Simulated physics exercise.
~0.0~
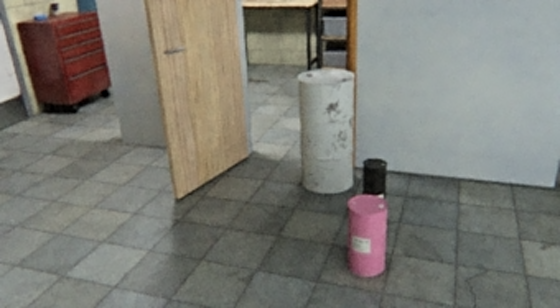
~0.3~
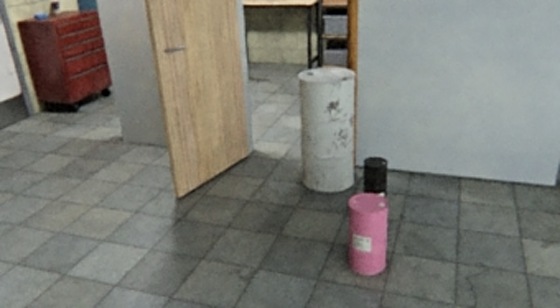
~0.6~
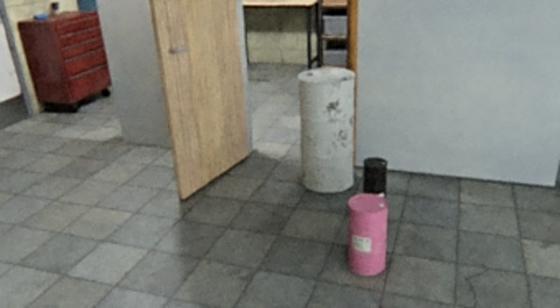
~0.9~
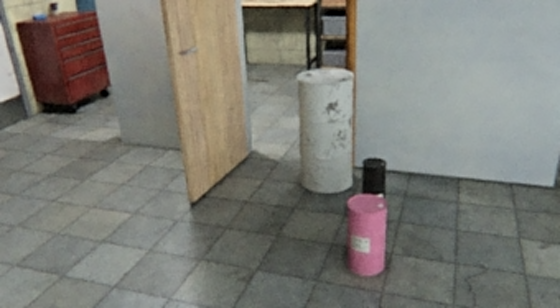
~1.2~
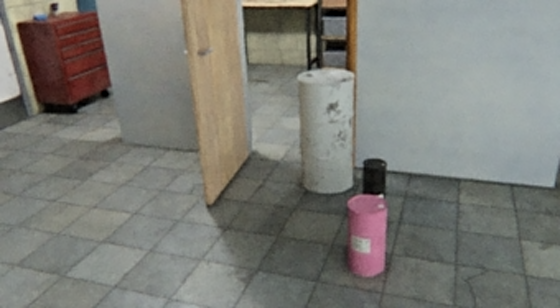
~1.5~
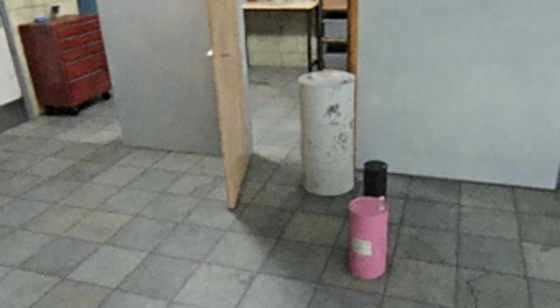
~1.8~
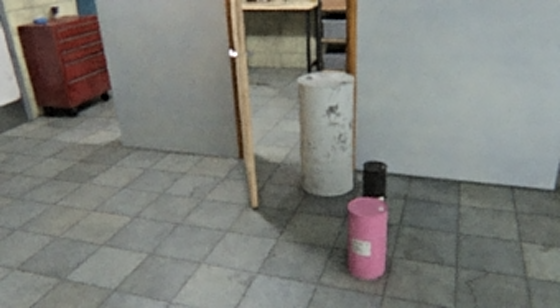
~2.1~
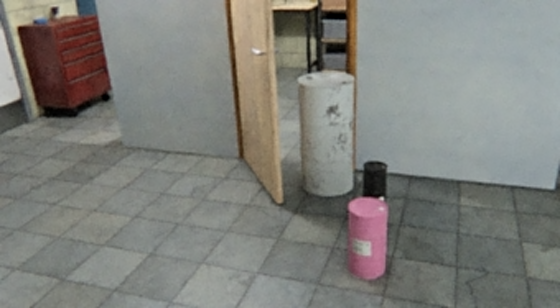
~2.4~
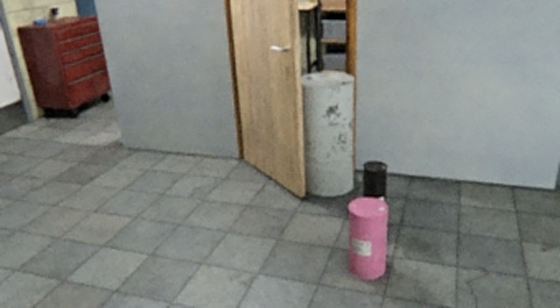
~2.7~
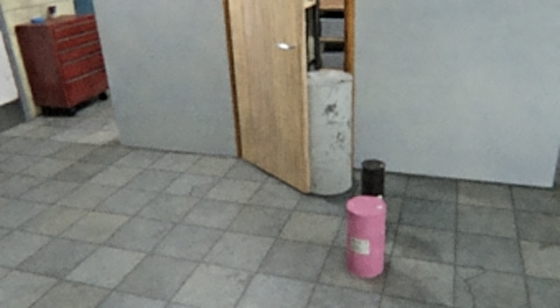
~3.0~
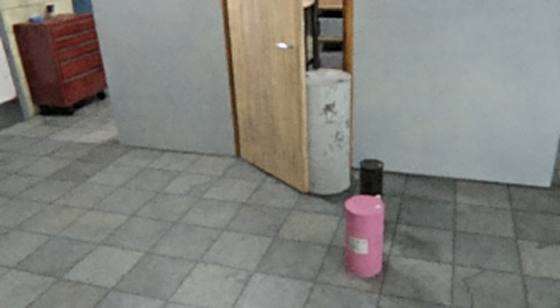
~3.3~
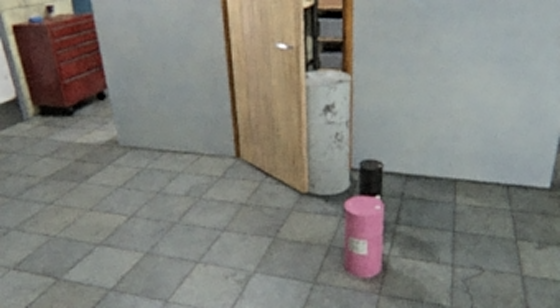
In a tiled workshop, a wooden door swings partly closed and stops against a white drum.
